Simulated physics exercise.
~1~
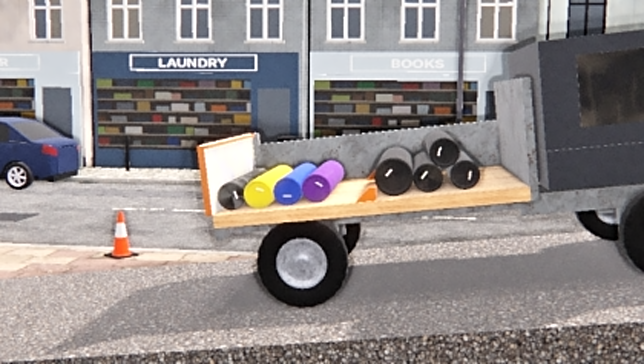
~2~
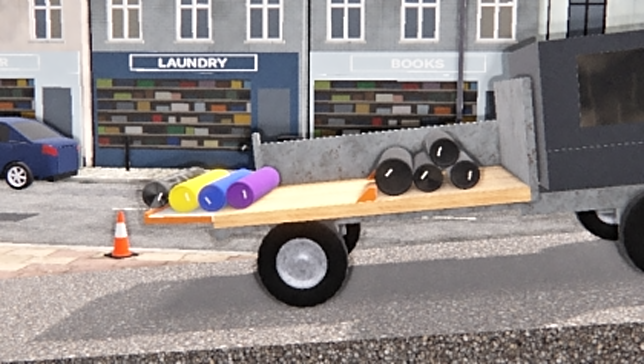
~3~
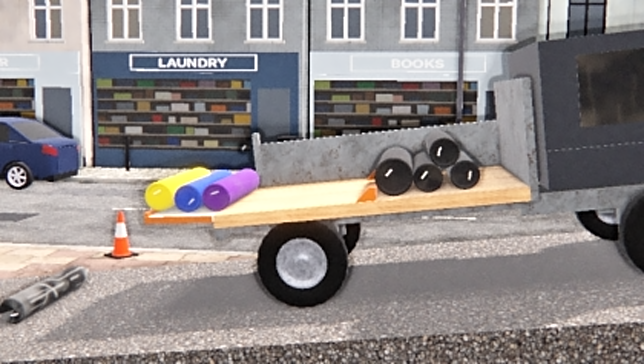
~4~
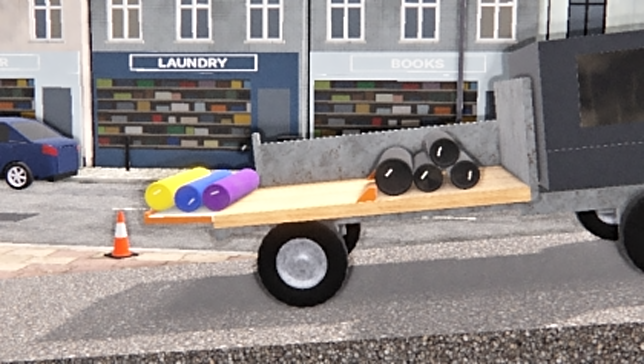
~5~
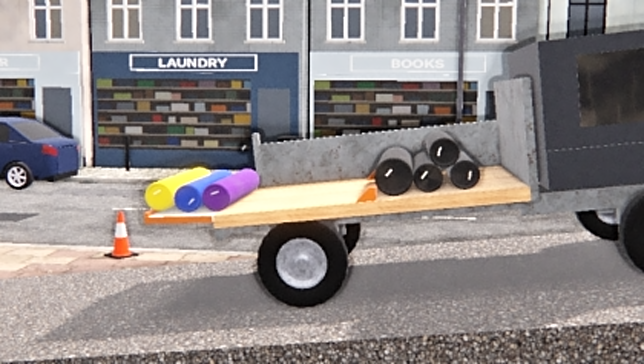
The tailgate of a grey pick-up, parked on a gently sloping street and seen from the side, swings down at the left end of its wooden bed. Behind it stand a laundry, a bookshop, a blue car and an orange cone. A dark cylinder and yellow, blue and purple ones roll left onto the lowered gate, while four black ones stay stacked right of the orange chock. The dark leading cylinder drops off the back, appears on the road at far left, then leaves view. The yellow, blue and purple cylinders come to rest on the gate.
